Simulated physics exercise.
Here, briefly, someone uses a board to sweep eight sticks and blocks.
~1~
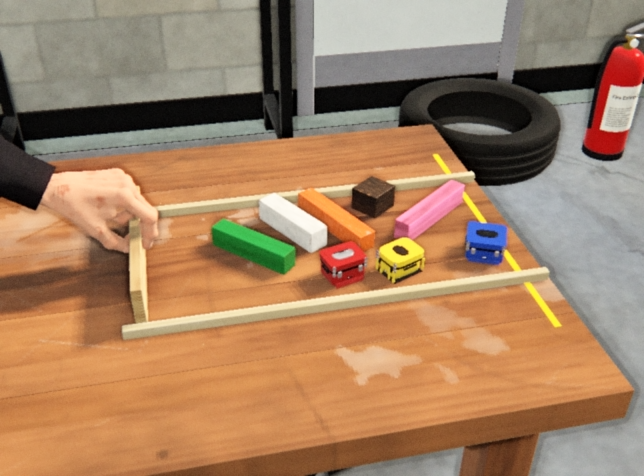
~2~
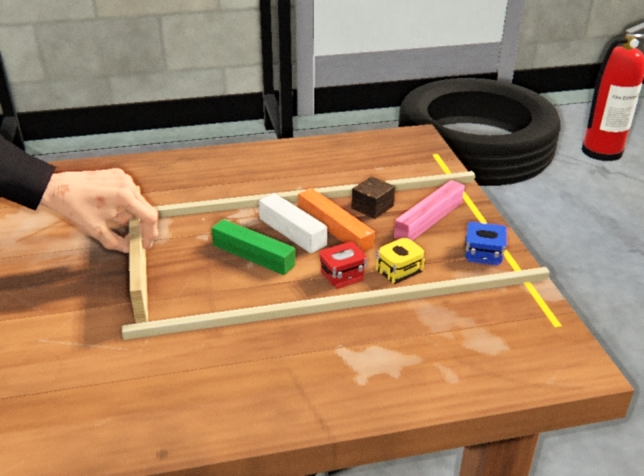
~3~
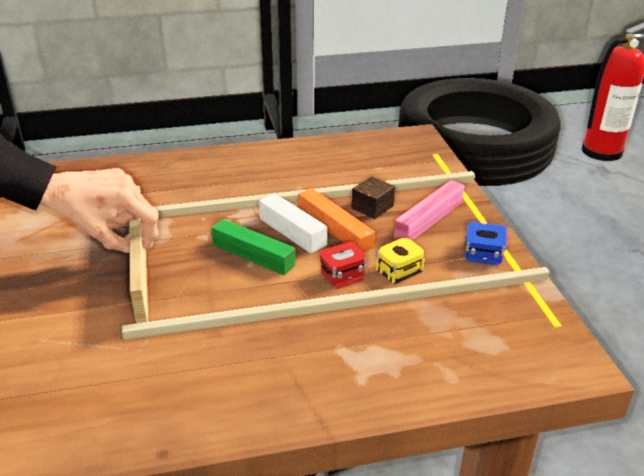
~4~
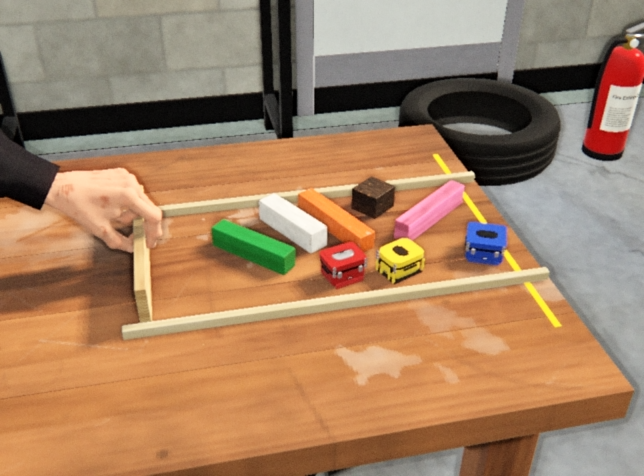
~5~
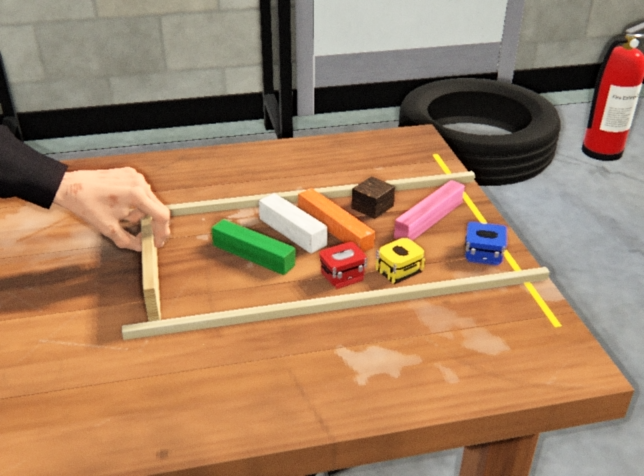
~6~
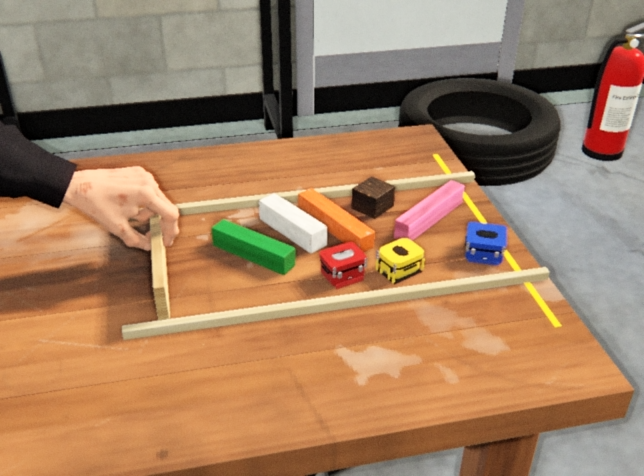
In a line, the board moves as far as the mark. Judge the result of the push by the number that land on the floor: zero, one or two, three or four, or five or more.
The number that land on the floor is five or more.
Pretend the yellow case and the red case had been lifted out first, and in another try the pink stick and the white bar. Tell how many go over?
Fallen: 5 in the first try, 5 in the other.
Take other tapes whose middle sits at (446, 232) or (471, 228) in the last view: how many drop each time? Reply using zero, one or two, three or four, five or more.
First tape: Three or four; second tape: At least five.
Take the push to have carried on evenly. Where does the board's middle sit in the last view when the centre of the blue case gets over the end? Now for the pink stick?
Blue case over the end: About (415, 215). Pink stick over the end: About (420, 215).
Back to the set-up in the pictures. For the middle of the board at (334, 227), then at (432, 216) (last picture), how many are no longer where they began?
At the first place 7, at the second 8.
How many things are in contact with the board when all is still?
1 in contact.
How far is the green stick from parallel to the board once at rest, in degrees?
Angle: Close to 0 degrees.
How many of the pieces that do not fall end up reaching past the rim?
Answer: 0.
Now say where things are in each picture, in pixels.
The first picture shows blue case (485, 244); pink stick (430, 211); black block (373, 197); board (138, 251); tape (486, 226).
The second picture shows pink stick (430, 211); orange bar (335, 220).
The third picture shows black block (373, 197); board (138, 251).
The fourth picture shows blue case (485, 244); white bar (292, 222).
The fifth picture shows pink stick (430, 211); yellow case (400, 261).
The sixth picture shows blue case (485, 244); pink stick (430, 211); black block (373, 197); board (158, 249); tape (486, 226).
Soon after, none off yet; blue case at rest near (485, 244); pink stick at rest near (430, 211); black block at rest near (373, 197).
At rest, the number that fall off is five or more; fallen, white bar, red case, orange bar, yellow case, black block, pink stick and blue case.
